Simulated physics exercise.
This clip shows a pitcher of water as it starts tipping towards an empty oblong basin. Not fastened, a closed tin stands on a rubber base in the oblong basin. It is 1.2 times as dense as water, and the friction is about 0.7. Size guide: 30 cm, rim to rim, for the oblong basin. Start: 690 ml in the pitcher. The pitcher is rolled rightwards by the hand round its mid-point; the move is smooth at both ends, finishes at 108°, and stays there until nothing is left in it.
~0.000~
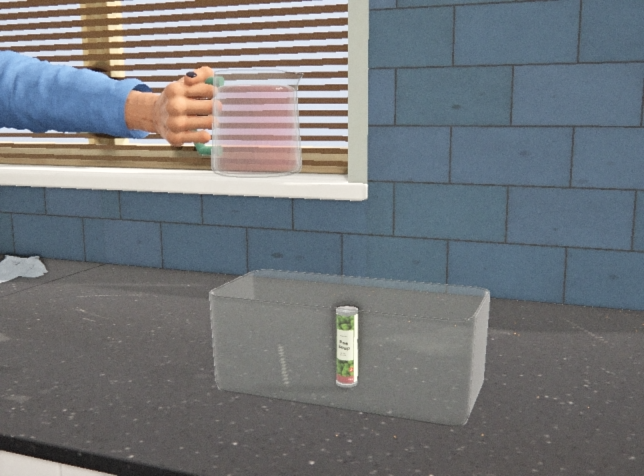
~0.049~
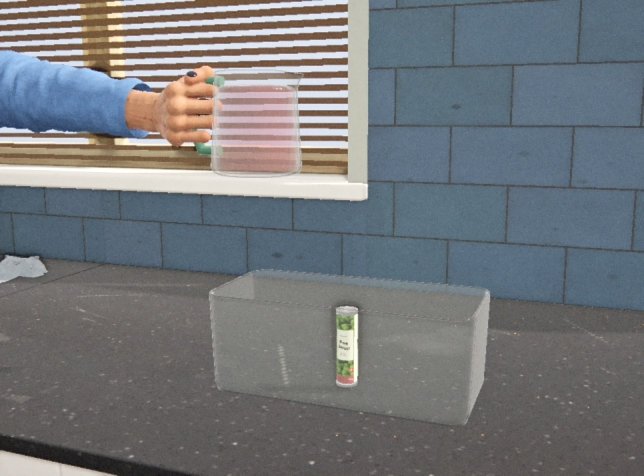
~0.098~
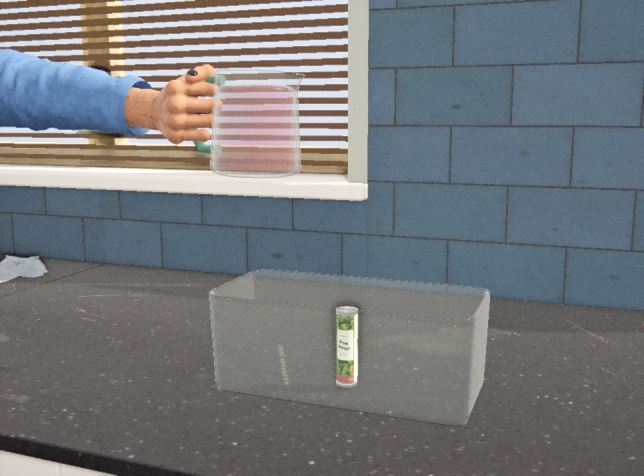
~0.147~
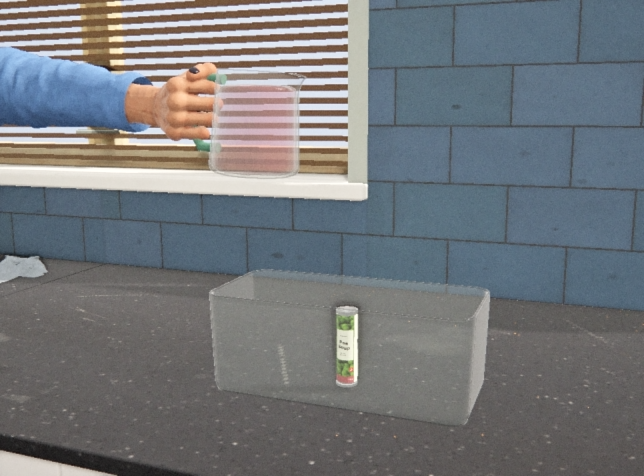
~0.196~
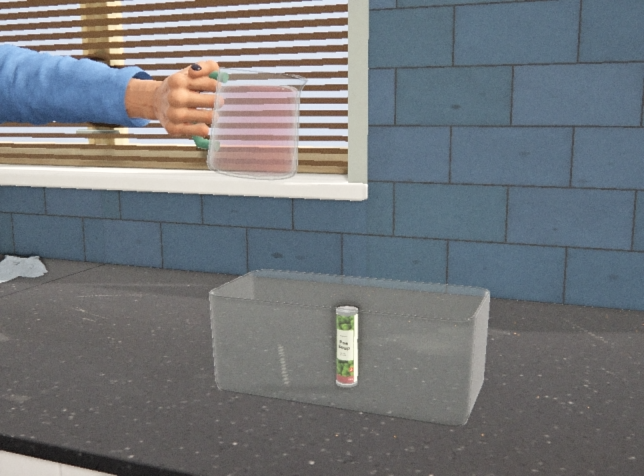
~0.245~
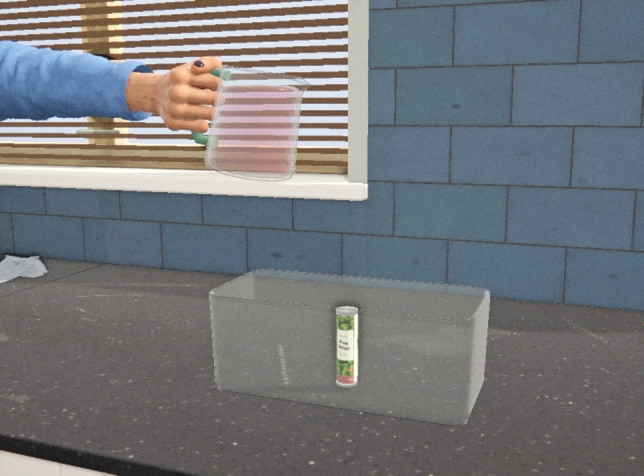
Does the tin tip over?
No, it stays on its base.
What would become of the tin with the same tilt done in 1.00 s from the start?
So the tin will hold steady.
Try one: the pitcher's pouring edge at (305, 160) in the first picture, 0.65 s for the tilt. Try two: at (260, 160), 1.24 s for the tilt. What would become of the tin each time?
Try 1: Tipped over; try 2: Tipped over.
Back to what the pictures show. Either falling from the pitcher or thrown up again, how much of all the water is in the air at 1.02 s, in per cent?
Airborne fraction: Approx. 28 %.
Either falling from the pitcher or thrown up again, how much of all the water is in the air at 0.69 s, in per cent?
About 14 per cent.
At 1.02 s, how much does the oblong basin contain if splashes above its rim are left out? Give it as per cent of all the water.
Near 38 in a hundred.
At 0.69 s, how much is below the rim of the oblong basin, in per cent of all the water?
Roughly 2 per cent.
After 0.69 s the tilt is 64° and 85 per cent is still to pour; the tin stands where it began.
After 1.02 s the tilt is 100° and 34 per cent is still to pour; the tin stands where it began.
After 1.37 s the tilt is 108° and 4 per cent is still to pour; the tin stands where it began.
After 1.74 s the tilt is 108° and 0 per cent is still to pour; the tin stands where it began.
In the end the tin stands where it began.
